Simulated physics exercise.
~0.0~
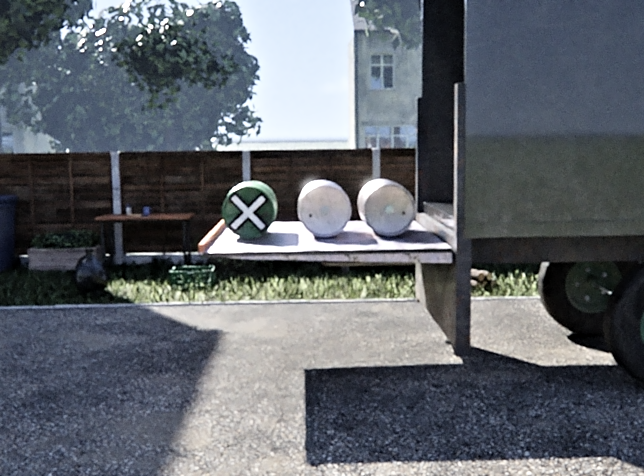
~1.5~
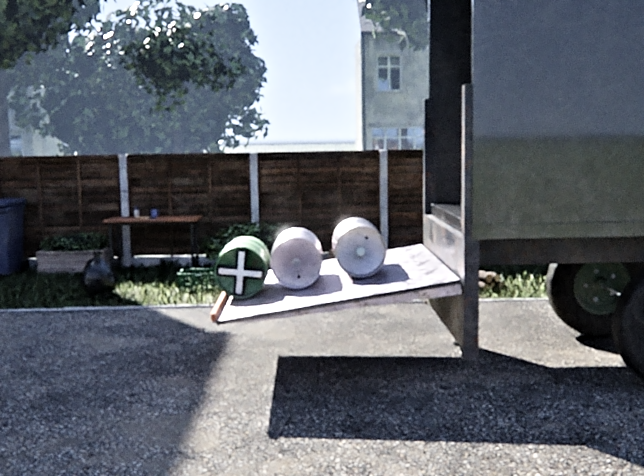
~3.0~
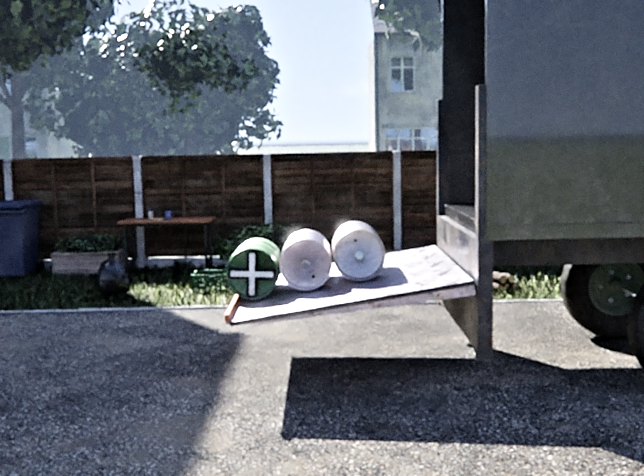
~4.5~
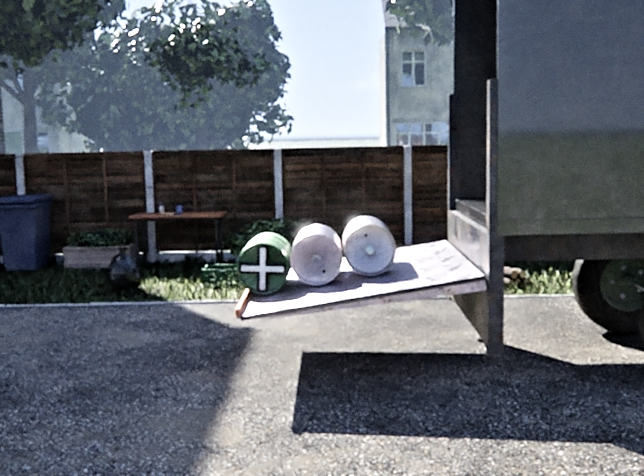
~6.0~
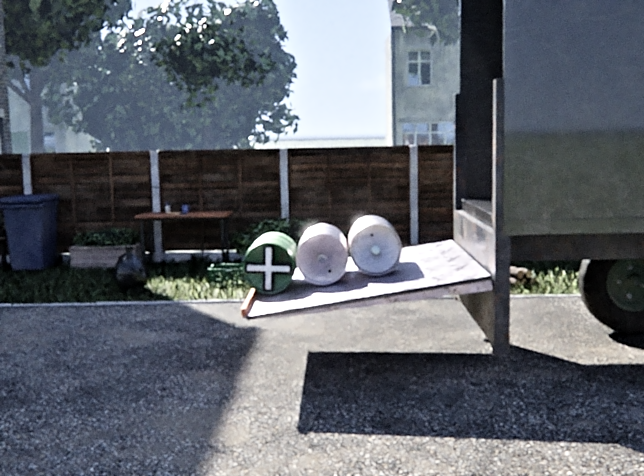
In a paved yard beside a wooden fence, a lorry's tail platform holding a green keg and two pale ones dropped slightly and tipped outwards; the kegs rolled left and settled together against the low stop, all still aboard.
